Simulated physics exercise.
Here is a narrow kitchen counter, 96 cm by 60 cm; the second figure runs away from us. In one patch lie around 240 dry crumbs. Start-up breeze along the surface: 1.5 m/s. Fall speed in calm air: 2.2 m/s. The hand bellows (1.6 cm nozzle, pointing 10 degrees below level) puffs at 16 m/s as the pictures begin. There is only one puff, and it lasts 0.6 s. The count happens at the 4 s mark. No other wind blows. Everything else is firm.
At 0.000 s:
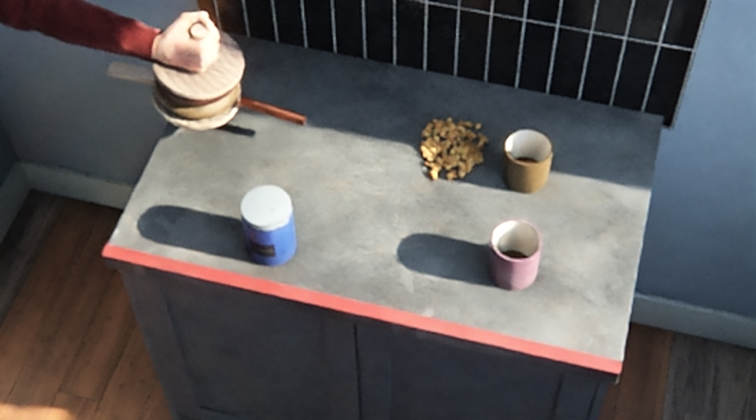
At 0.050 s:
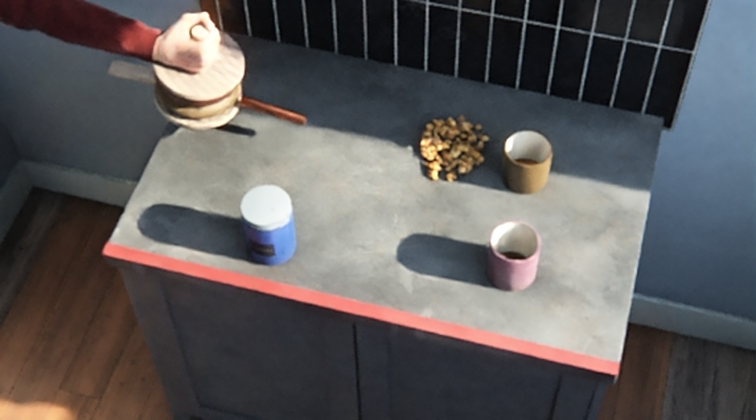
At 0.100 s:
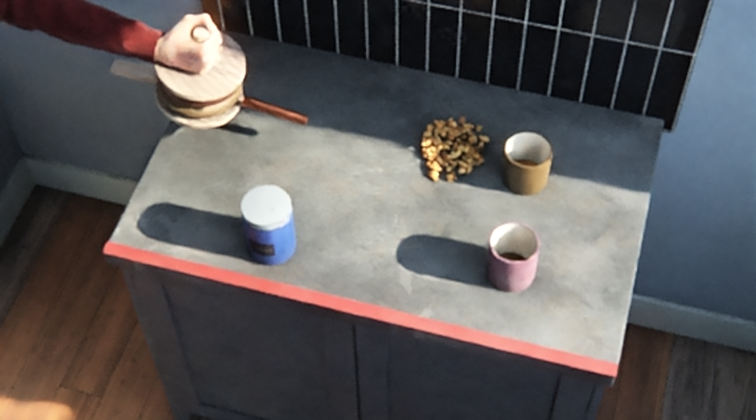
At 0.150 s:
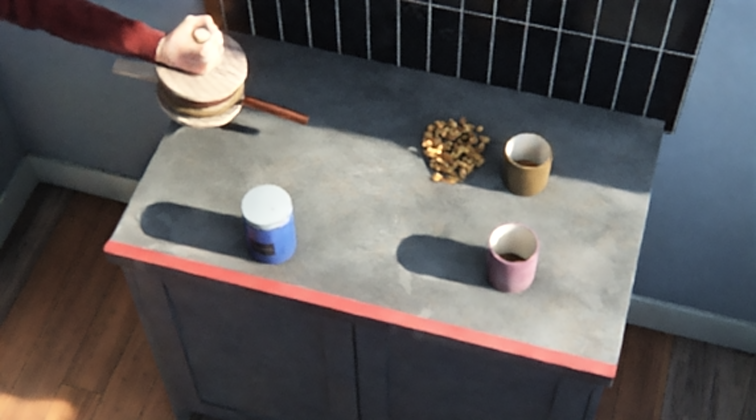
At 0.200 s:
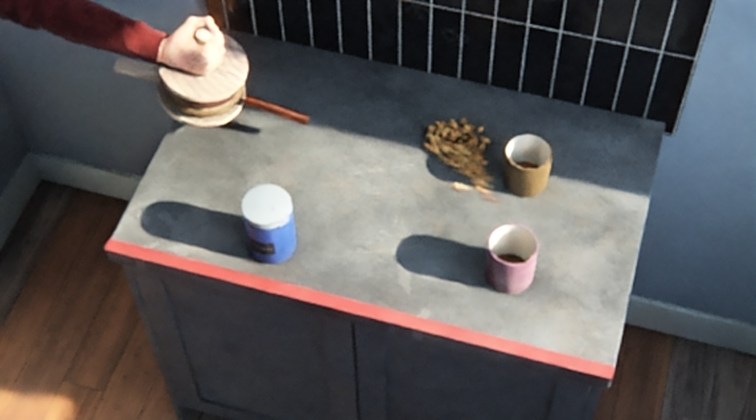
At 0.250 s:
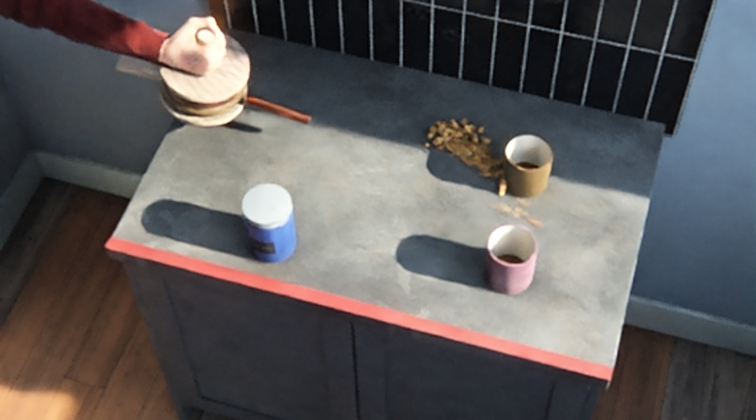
On a grey counter, a hand grips round bellows, and dry crumbs scatter rightward between mugs.
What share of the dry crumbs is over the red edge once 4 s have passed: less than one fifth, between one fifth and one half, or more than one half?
It does not reach a fifth.
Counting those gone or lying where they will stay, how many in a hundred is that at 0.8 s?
70 per cent.
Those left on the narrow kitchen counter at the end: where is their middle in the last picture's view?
The middle lands close to (561, 136) in pixels.
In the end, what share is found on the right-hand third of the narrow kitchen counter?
70 %.
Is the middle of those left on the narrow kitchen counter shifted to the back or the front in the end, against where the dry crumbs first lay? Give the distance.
Rearward, some 10 cm.
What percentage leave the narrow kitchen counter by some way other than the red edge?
Around 5 % of them.
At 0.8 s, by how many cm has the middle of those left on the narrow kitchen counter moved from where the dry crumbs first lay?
It comes to near 20 cm.
After 0.8 s, 95 % are still on the top, 0 % are over the red edge; the middle of those left on the top is near (561, 136).
After 1.3 s, 94 % are still on the top, 0 % are over the red edge; the middle of those left on the top is near (561, 136).
After 2.2 s, 94 % are still on the top, 0 % are over the red edge; the middle of those left on the top is near (561, 136).
After 4.0 s, at the end, 0 % are over the red edge; the middle of those left on the top is near (561, 136).
